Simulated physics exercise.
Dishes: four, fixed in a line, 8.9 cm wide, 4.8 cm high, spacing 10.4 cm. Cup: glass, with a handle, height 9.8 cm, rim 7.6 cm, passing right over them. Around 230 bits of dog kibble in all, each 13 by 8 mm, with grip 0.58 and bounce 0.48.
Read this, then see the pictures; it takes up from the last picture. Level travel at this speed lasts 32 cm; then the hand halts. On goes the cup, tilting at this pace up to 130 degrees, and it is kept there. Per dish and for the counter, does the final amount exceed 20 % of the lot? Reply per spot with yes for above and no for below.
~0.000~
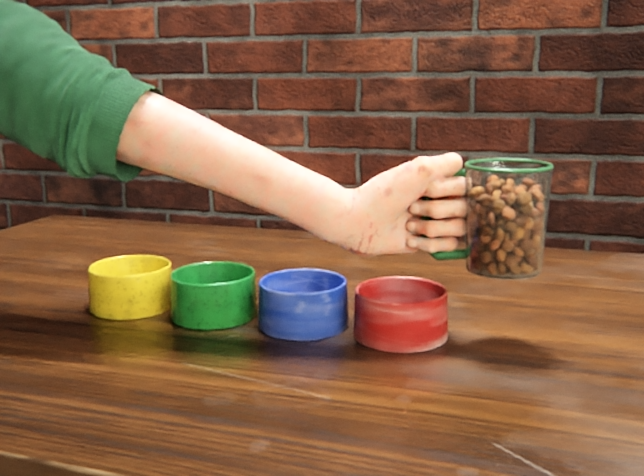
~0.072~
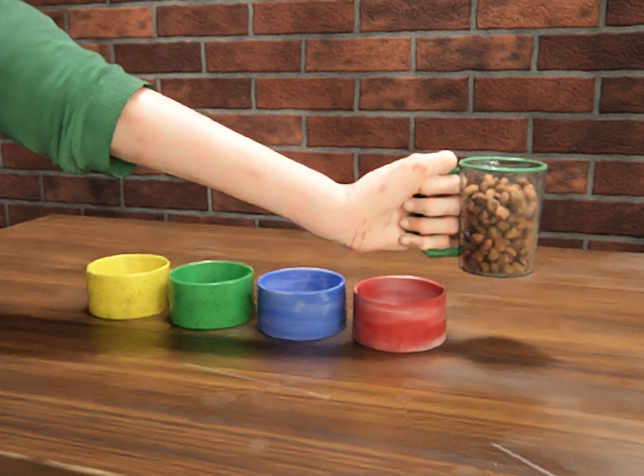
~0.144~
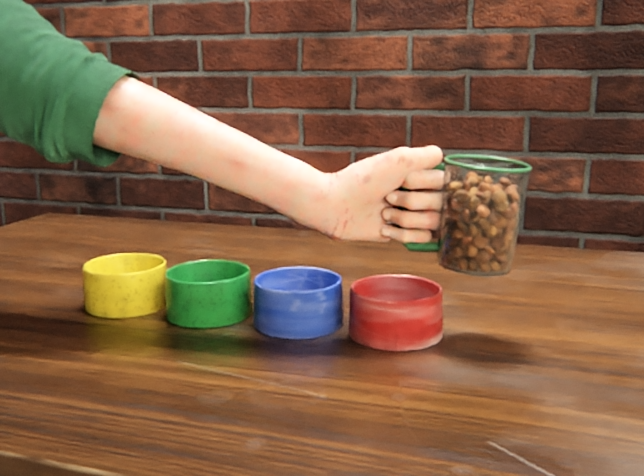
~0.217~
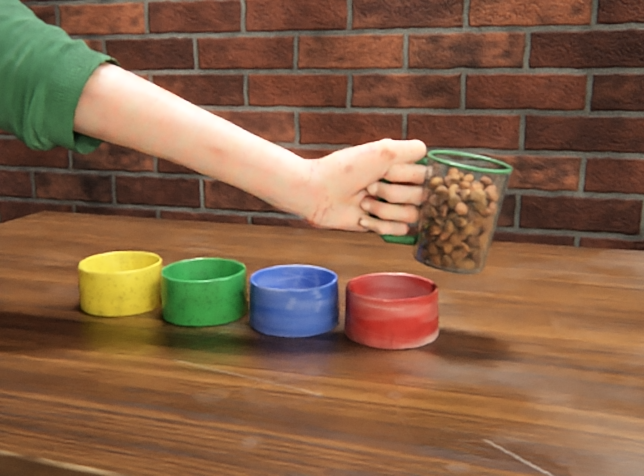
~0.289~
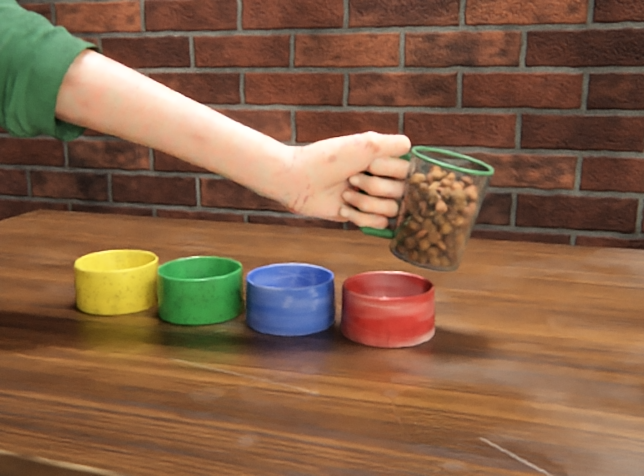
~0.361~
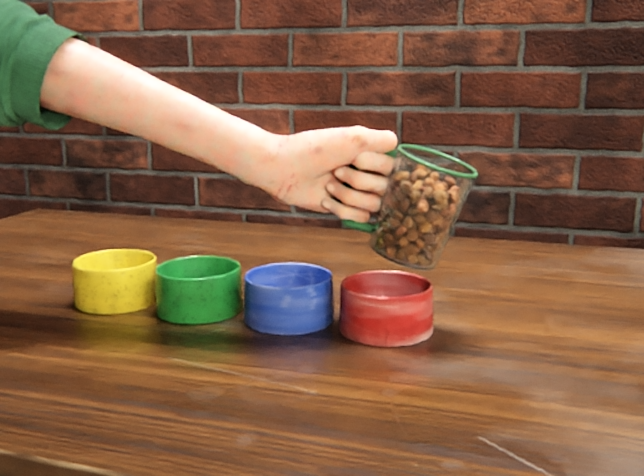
Red dish: No, below. Blue dish: No, below. Green dish: Yes, above. Yellow dish: No, below. Counter: Yes, above.
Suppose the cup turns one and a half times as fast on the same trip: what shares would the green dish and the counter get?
In that case the green dish gets 50 while the counter gets 20.
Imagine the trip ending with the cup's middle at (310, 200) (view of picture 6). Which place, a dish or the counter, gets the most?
Result: Biggest portion at red.
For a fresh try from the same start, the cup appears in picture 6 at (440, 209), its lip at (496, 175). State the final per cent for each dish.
Red 0; blue 10; green 60; yellow 0.
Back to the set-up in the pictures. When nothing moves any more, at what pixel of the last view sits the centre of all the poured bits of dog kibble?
My guess is close to (222, 301).
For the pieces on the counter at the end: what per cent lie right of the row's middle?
Roughly 60 %.
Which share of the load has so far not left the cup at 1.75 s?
Close to 90 in a hundred.
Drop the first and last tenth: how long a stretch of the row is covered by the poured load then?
About 11 cm.
Then, at 1.19 s, tilt 70 degrees; cup holds 100 %.
After 1.75 s, tilt 105 degrees; cup holds 90 %, green 5 %.
After 2.36 s, tilt 130 degrees; cup holds 0 %, blue 10 %, green 55 %.
By 3.0 s all is still; red 0 %, blue 10 %, green 55 %, yellow 0 %, counter 35 %.
